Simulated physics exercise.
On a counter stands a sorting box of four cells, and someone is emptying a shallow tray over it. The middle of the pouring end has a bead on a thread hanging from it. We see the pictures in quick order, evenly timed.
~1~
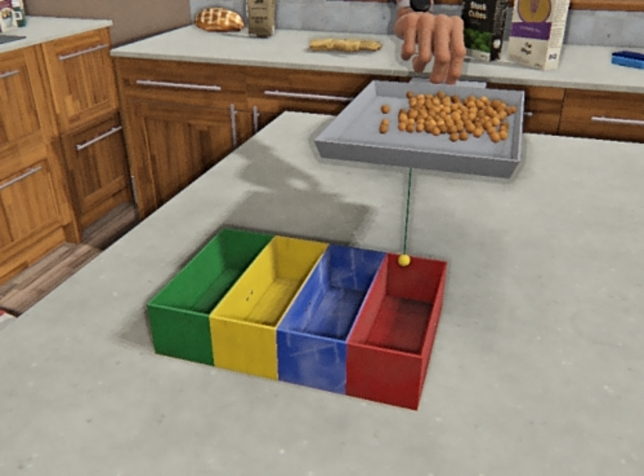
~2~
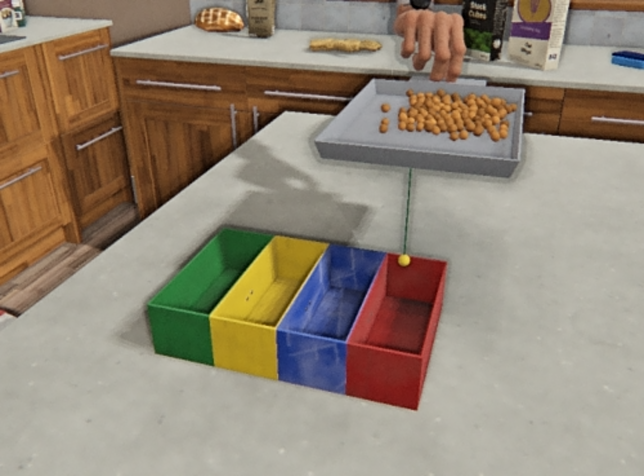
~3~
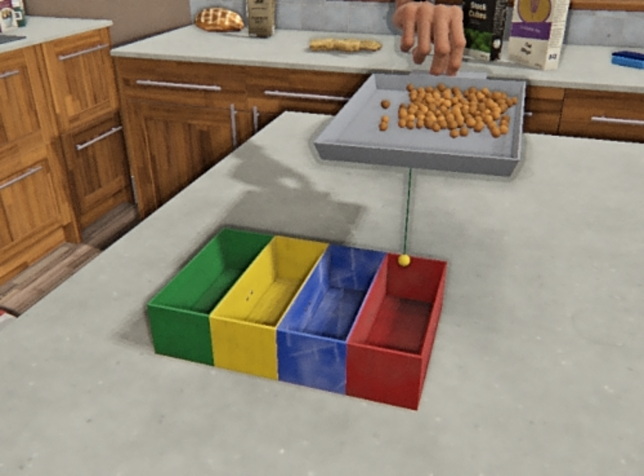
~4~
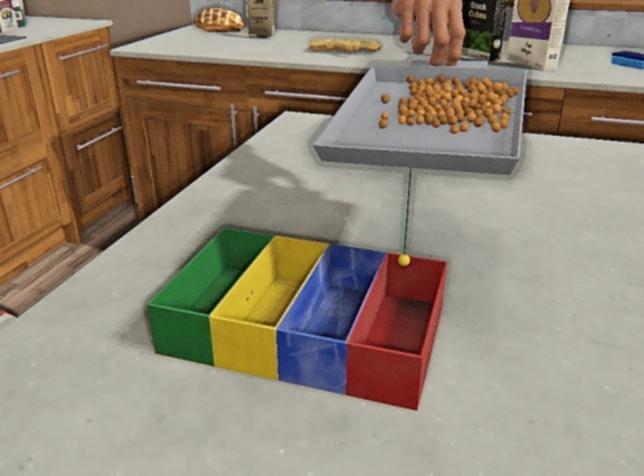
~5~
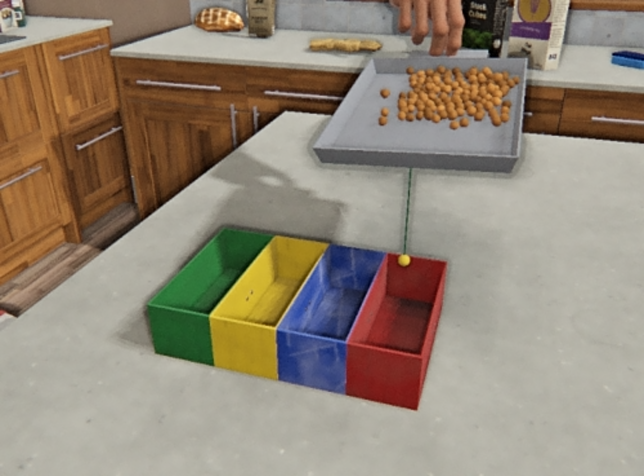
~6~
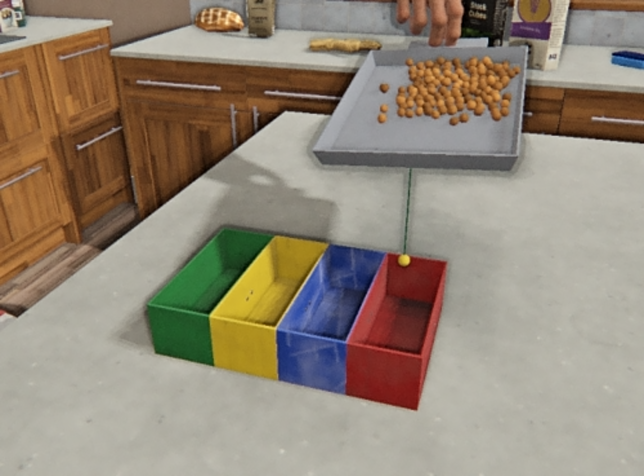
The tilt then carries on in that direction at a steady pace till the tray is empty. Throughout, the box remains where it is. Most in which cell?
Blue cell.
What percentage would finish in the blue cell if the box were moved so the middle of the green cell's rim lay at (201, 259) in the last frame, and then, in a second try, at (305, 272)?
It would be near 70 per cent first and near 0 per cent second.
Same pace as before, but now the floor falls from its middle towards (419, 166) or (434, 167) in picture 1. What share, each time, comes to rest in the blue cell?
Respectively close to 20 and 0 in a hundred.
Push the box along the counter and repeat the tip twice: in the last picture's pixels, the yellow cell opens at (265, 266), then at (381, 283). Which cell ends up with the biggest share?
The first time it is that blue cell, and the second time it is that green cell.
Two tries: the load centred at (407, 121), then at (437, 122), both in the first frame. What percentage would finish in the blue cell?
You'd get 60 % the first time and 50 % the second.
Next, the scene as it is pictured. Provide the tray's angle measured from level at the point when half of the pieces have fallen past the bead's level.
It sits at roughly 95°.
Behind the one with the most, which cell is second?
The one in second place is the yellow cell.
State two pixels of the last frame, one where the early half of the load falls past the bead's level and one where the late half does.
First roughly (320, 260), then roughly (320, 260).
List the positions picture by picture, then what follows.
Corners of the pouring end (322, 139) and (512, 158), level; middle of the load (455, 115), roasted chickpeas; bead on its thread (404, 260); green cell (181, 330); yellow cell (244, 343); blue cell (311, 357); red cell (383, 371), in the first picture.
Corners of the pouring end (322, 139) and (512, 158), level; middle of the load (455, 114), in the second picture.
Corners of the pouring end (321, 140) and (512, 156), tipped barely, lowest at the left corner; middle of the load (456, 109), in the third picture.
Corners of the pouring end (321, 143) and (512, 155), tipped a little, lowest at the left corner; middle of the load (456, 102), in the fourth picture.
Corners of the pouring end (320, 145) and (511, 153), tipped a little, lowest at the left corner; middle of the load (456, 95), in the fifth picture.
Corners of the pouring end (320, 147) and (511, 152), tipped a little, lowest at the left corner; middle of the load (456, 87); green cell (181, 330); yellow cell (244, 343); blue cell (311, 357); red cell (383, 371), in the sixth picture.
Just after the last frame, tray tipped steeply; almost all on the tray; just a few in the blue cell; just a few in the yellow cell; just a few in the red cell; just a few falling or outside the box.
A moment on, tray tipped right over; roughly half on the tray; about a tenth in the blue cell; about a tenth in the yellow cell; just a few in the red cell; roughly a quarter falling or outside the box.
Further on, tray tipped past a quarter turn; roughly half in the blue cell; roughly a third in the yellow cell; about a tenth in the red cell.
When it is over, tray tipped past a quarter turn; roughly half in the blue cell; roughly a third in the yellow cell; about a tenth in the red cell; not one in the green cell.
